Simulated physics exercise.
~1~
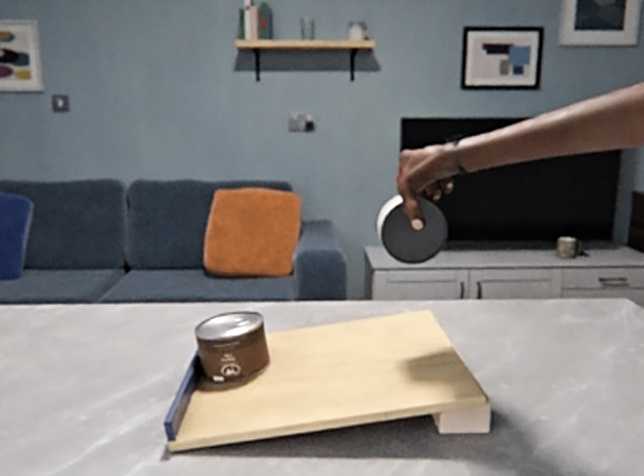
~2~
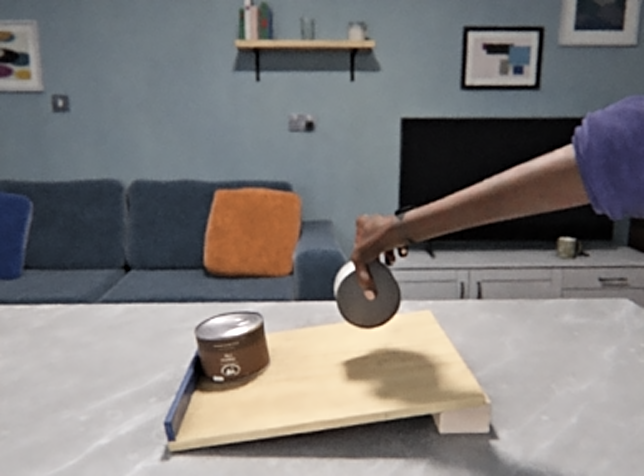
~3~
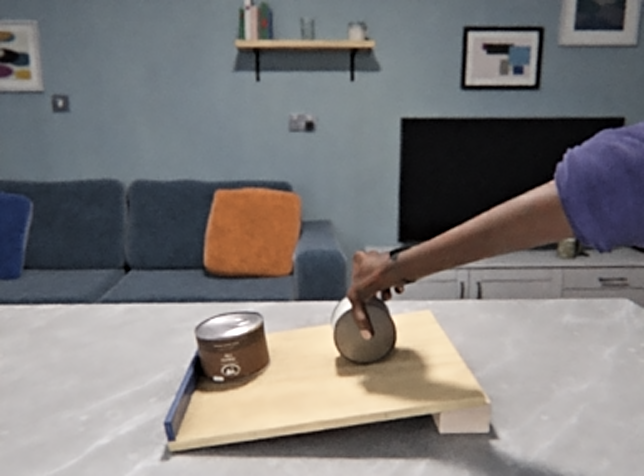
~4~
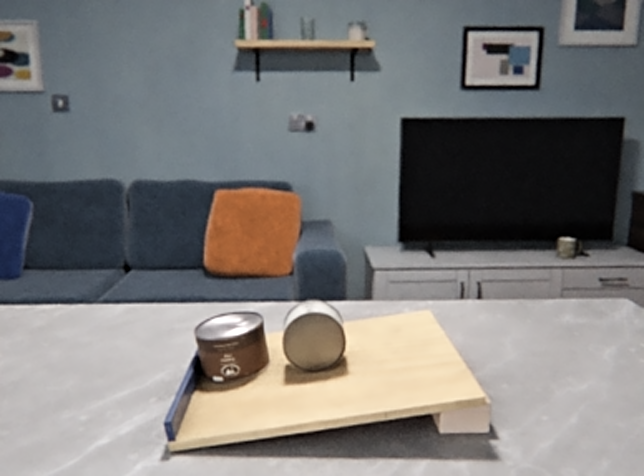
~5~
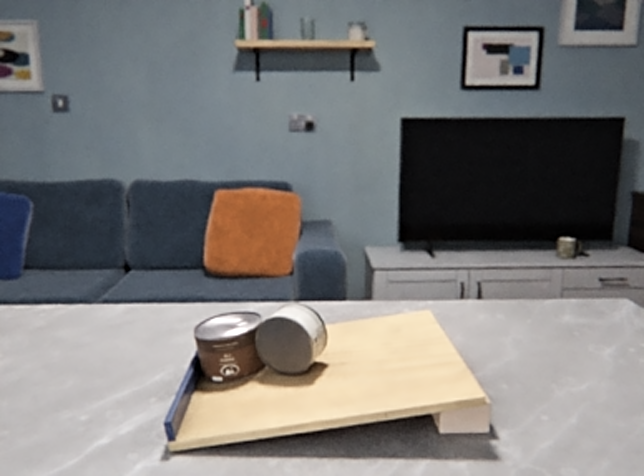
On a tilted board, a hand releases a white tub, which rolls left against a brown tub.
